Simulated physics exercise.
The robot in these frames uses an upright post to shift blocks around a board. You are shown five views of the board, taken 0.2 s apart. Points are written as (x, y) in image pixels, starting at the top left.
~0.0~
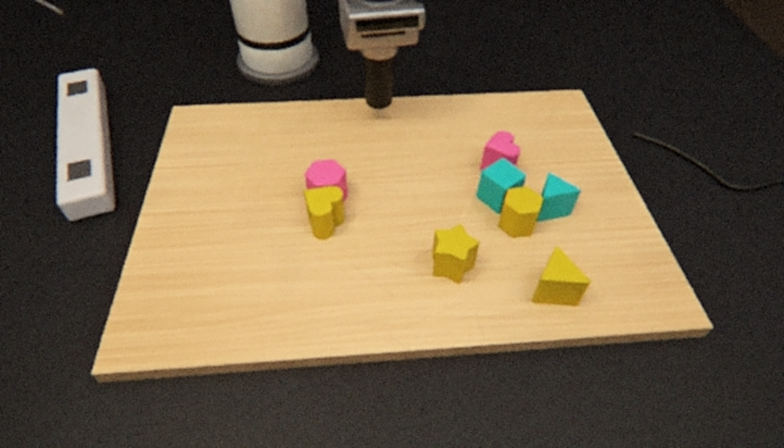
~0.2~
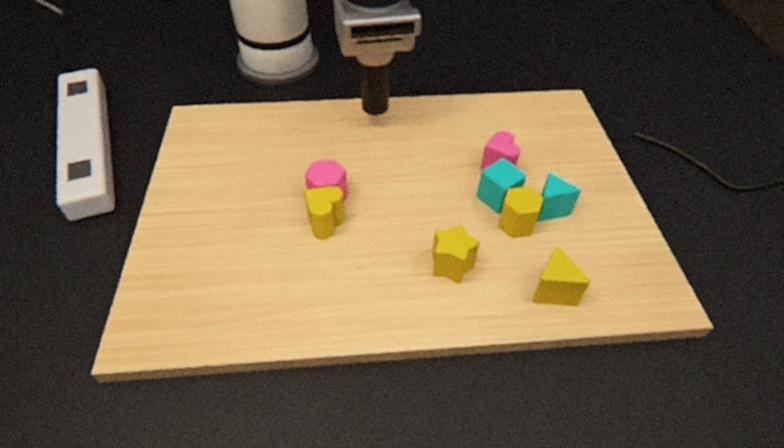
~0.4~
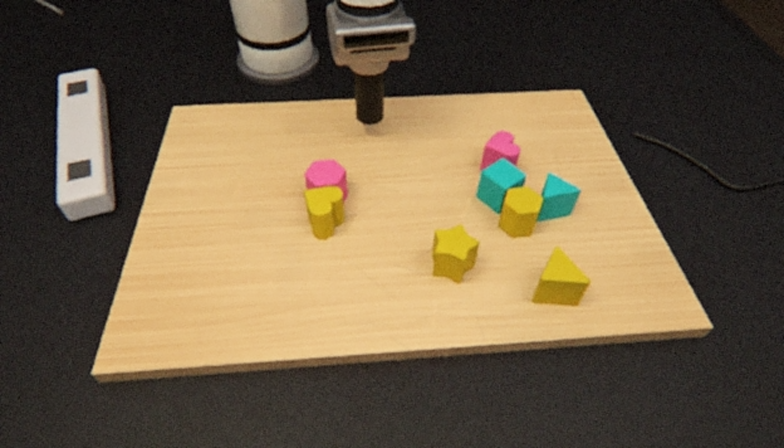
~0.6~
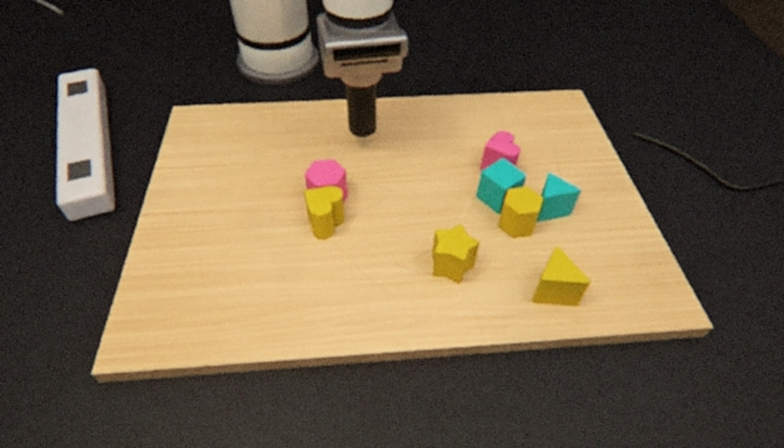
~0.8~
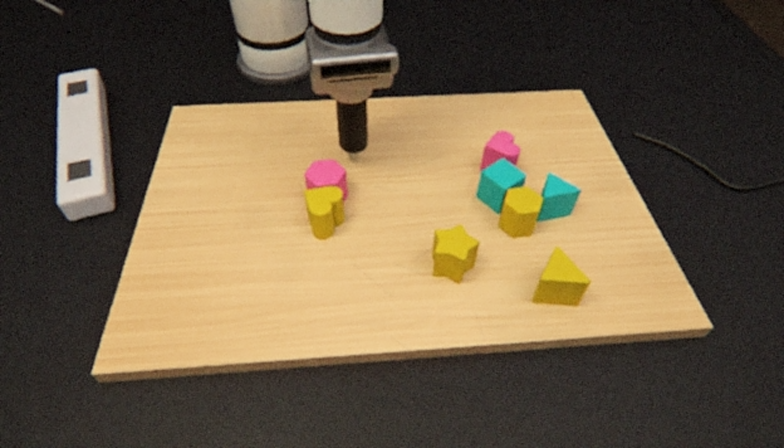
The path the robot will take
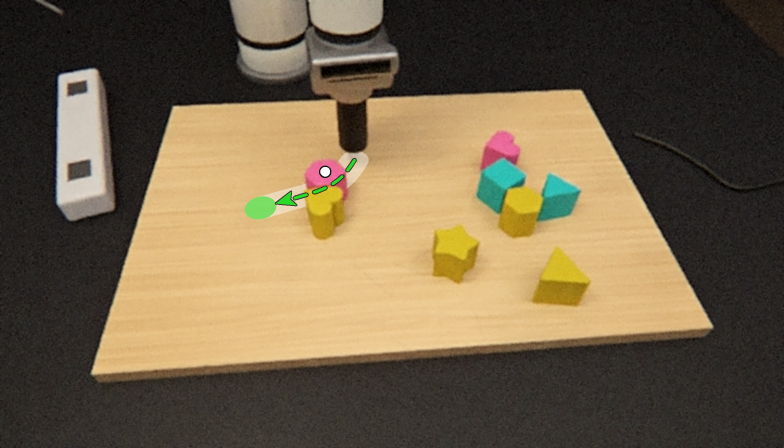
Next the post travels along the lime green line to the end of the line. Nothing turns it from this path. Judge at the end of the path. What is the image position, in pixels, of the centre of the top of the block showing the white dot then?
Roughly at (290, 199).
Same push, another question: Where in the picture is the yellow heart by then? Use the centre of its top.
It should be at (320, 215) by then.
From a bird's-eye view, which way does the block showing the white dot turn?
The sense of turning is anti-clockwise.
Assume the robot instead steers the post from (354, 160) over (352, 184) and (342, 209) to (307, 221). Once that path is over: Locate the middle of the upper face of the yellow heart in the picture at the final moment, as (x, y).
Located at (296, 224).
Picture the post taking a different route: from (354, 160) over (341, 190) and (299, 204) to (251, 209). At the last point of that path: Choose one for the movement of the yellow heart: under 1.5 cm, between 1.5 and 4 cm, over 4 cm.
Once the path is done, the yellow heart lies 1.5 to 4 cm from its present place.
The drawn path runs from (354, 160) through (335, 183) and (300, 197) to (261, 208); the dot is on the pink hexagonal block.
On the path given first. One third of the way, post at (333, 167); yellow heart at (321, 206); pink hexagonal block at (317, 181).
Two thirds of the way, post at (297, 181); yellow heart at (320, 215), turned 30° anticlockwise; pink hexagonal block at (295, 196), turned 55° anticlockwise.
At the end, post at (256, 192); yellow heart at (320, 215), turned 30° anticlockwise; pink hexagonal block at (290, 199), turned 70° anticlockwise.
